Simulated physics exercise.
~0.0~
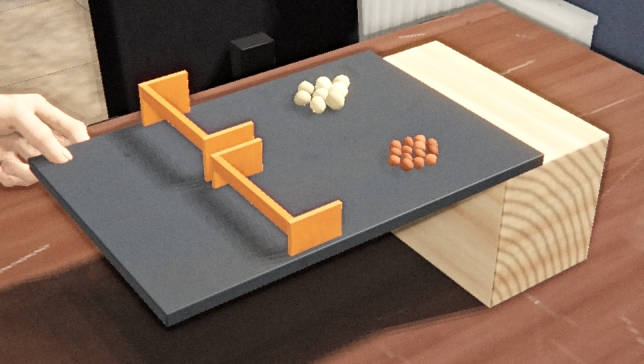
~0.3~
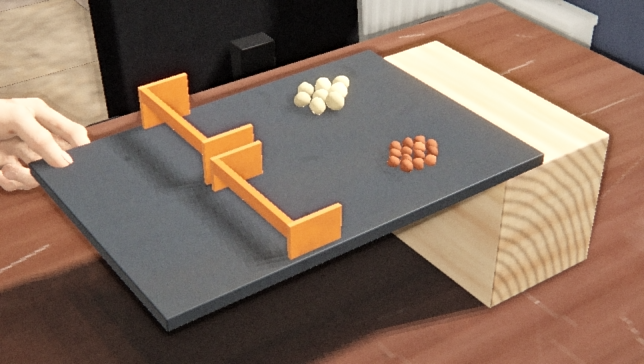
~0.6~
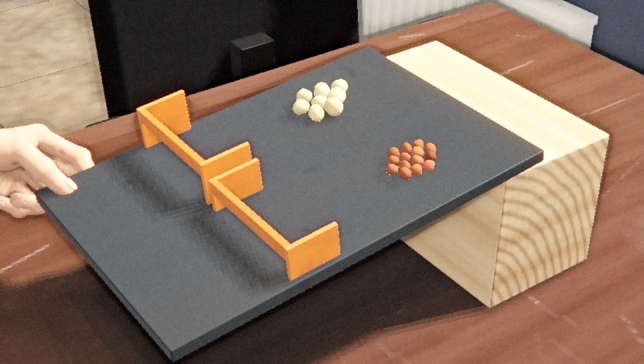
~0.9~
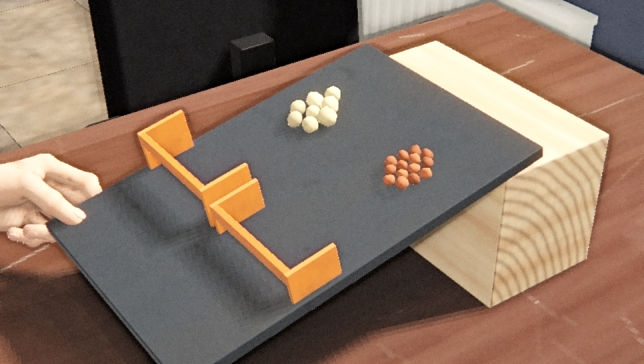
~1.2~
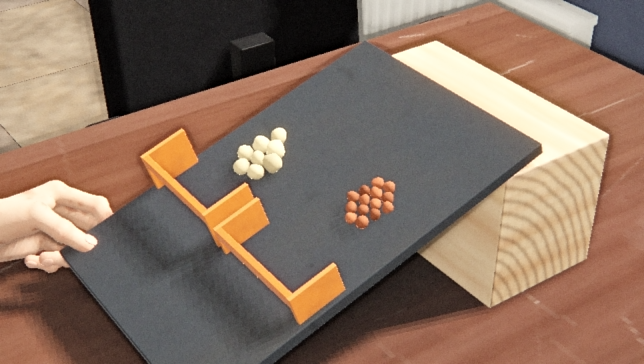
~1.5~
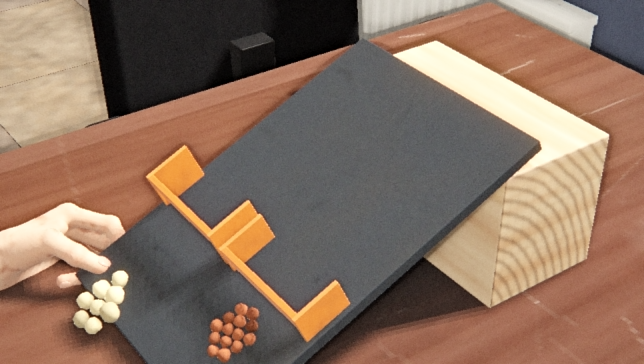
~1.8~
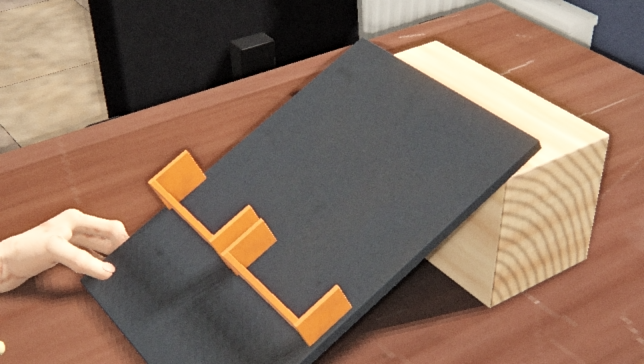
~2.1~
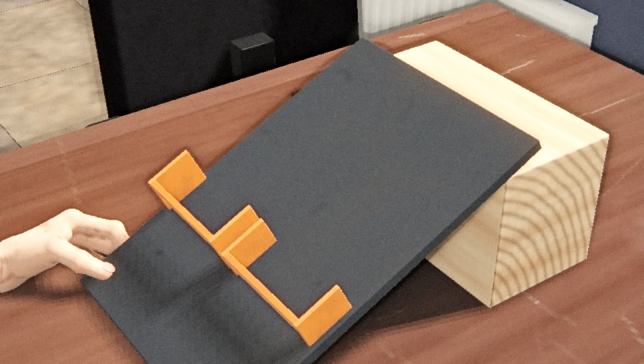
The clip opens on a dark board resting on a pale wooden block, its left end held by a hand, with a cluster of cream balls and a cluster of reddish-brown pieces beyond two raised orange strips. The hand lowers its end, and the board tilts steadily while both clusters at first stay almost in place. As the slope steepens, they slide down toward the strips. Both groups pass under the orange strips and run off the low end. The board finally rests tilted and empty of pieces, the hand still beside its lowered corner.
